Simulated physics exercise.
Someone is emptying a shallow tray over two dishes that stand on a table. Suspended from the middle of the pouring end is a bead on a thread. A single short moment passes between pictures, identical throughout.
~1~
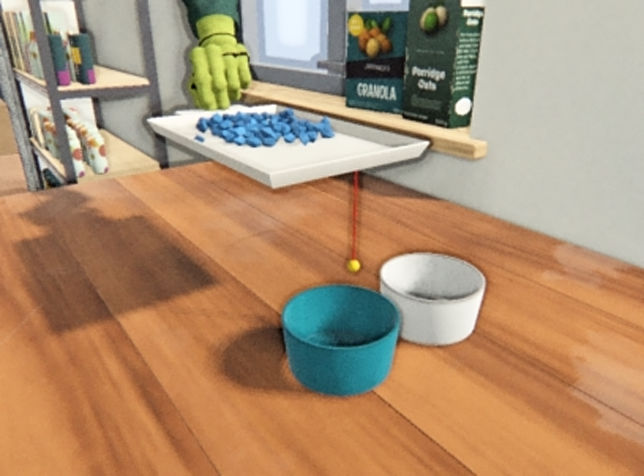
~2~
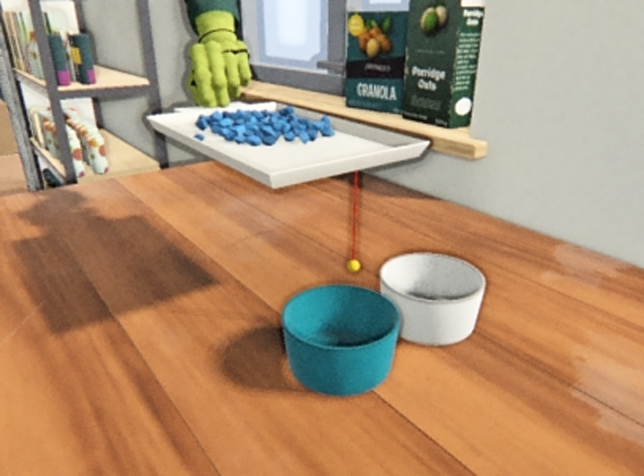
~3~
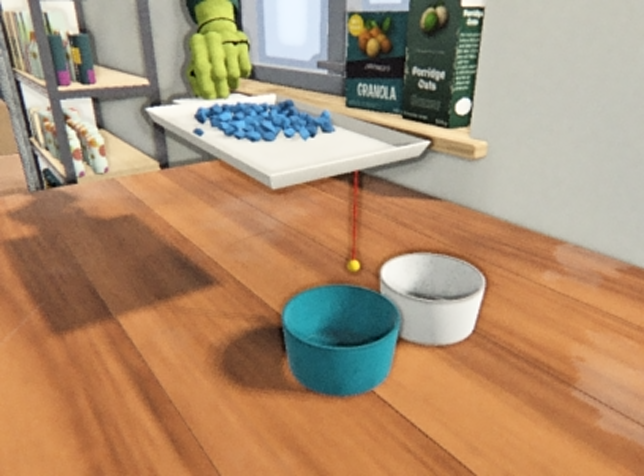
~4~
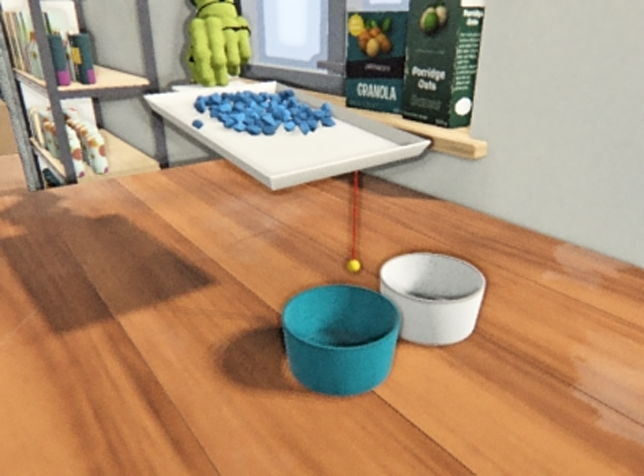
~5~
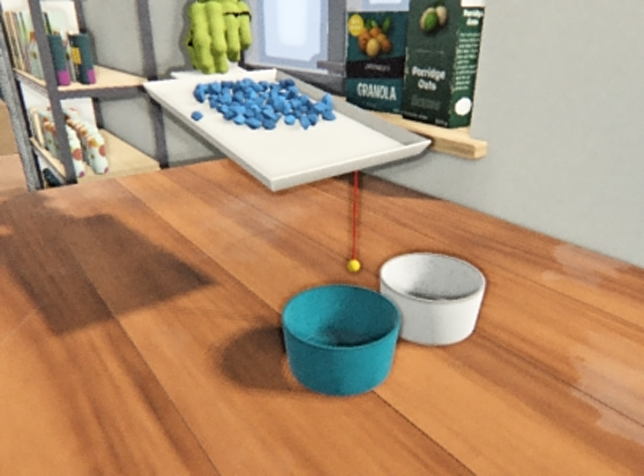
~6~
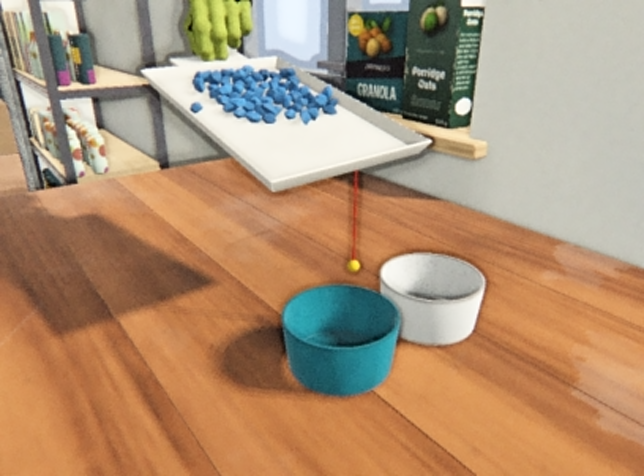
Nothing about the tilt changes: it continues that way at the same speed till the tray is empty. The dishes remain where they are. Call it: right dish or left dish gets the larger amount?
Left dish.
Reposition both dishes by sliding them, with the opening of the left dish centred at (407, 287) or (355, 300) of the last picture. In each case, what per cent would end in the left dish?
Around 20 and around 40 per cent, in that order.
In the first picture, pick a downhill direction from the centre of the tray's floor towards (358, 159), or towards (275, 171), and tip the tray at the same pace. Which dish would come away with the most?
The first slope favours the dish to the right, the second the dish to the left.
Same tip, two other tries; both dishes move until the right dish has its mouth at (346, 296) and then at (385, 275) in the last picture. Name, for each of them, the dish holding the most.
Results - the dish on the right side first, the dish on the left side second.
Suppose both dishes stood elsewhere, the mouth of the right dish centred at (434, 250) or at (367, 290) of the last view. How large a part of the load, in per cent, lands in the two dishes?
Result: 10 % and 50 %.
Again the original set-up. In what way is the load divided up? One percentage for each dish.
Looks like close to 50 % lands in the left dish and close to 10 % in the right one.
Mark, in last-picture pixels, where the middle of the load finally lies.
Roughly pixel (344, 362).
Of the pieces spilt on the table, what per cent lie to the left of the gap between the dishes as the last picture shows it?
About 70 percent of the spill.
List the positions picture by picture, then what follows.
In the first picture, corners of the pouring end at (273, 171) and (419, 142), level; middle of the load at (258, 128), aquarium stones; left dish at (379, 363); right dish at (470, 316); bead on its thread at (353, 266).
In the second picture, corners of the pouring end at (273, 171) and (419, 142), level; middle of the load at (258, 126).
In the third picture, corners of the pouring end at (274, 172) and (420, 141), tipped barely, lowest at the left corner; middle of the load at (258, 120).
In the fourth picture, corners of the pouring end at (274, 173) and (420, 141), tipped a little, lowest at the left corner; middle of the load at (258, 111).
In the fifth picture, corners of the pouring end at (274, 175) and (421, 140), tipped a little, lowest at the left corner; middle of the load at (258, 101).
In the sixth picture, corners of the pouring end at (275, 176) and (422, 139), tipped a little, lowest at the left corner; middle of the load at (258, 92); left dish at (379, 363); right dish at (470, 316).
Soon after the last picture, tray tipped steeply; about two thirds on the tray; a stray few in the left dish; a stray few outside both; about a third in the air.
A little later, tray tipped right over; about a quarter on the tray; about a third in the left dish; a small part in the right dish; about a quarter outside both; a small part in the air.
Later still, tray tipped past a quarter turn; about half in the left dish; a small part in the right dish; about a third outside both.
At rest, tray tipped past a quarter turn; about half in the left dish; a small part in the right dish; about a third outside both.
